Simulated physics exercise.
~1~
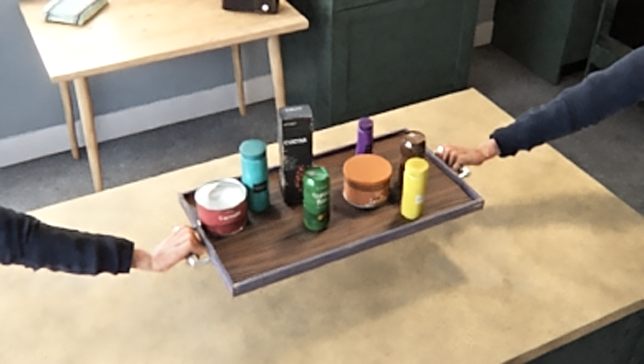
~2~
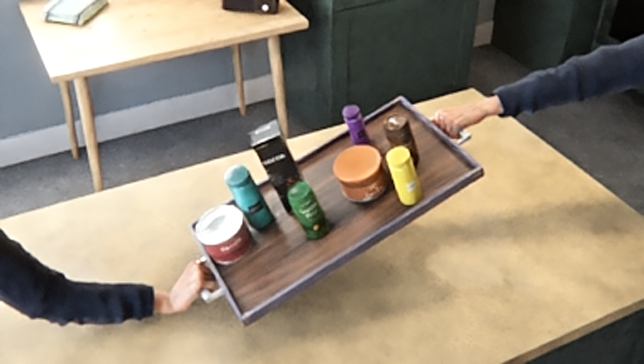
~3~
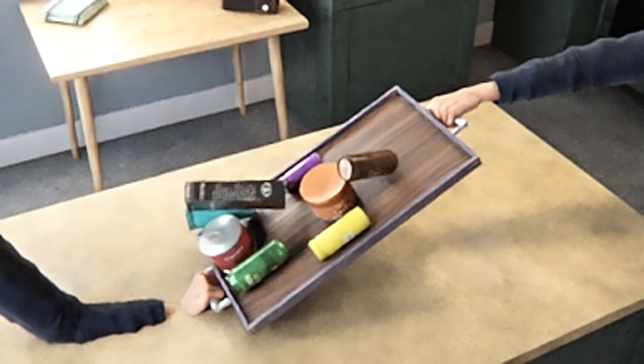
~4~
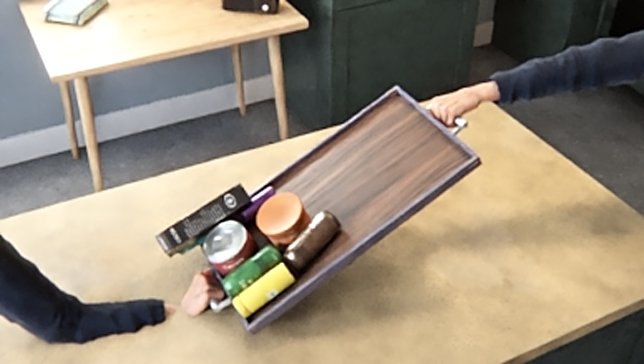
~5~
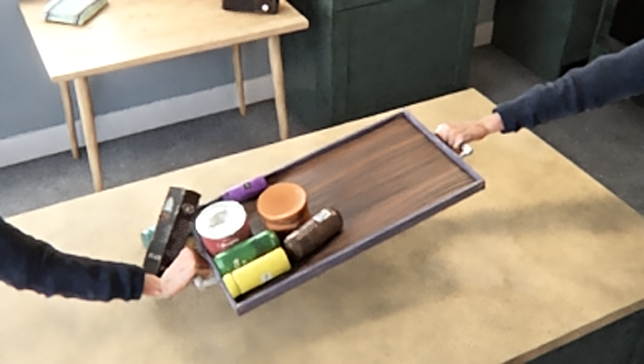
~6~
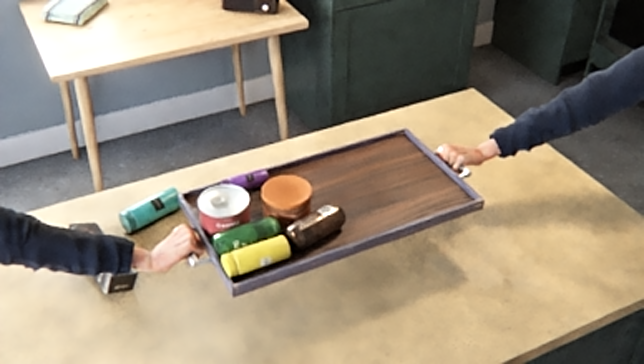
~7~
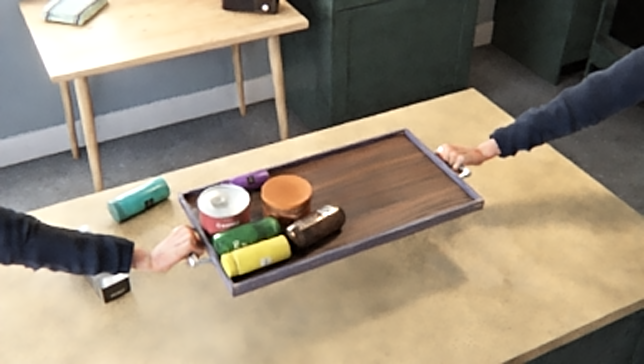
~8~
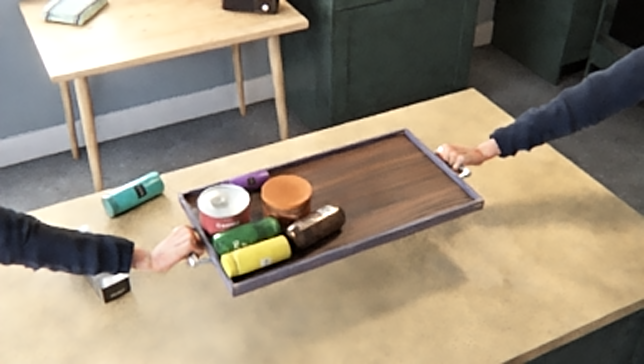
A tray of cans, jars and tubs, held by two hands, tipped steeply down to the left, toppling most items and sliding them into a heap. As it levelled, the black carton and turquoise jar dropped onto the table, while the rest stayed bunched at the left.
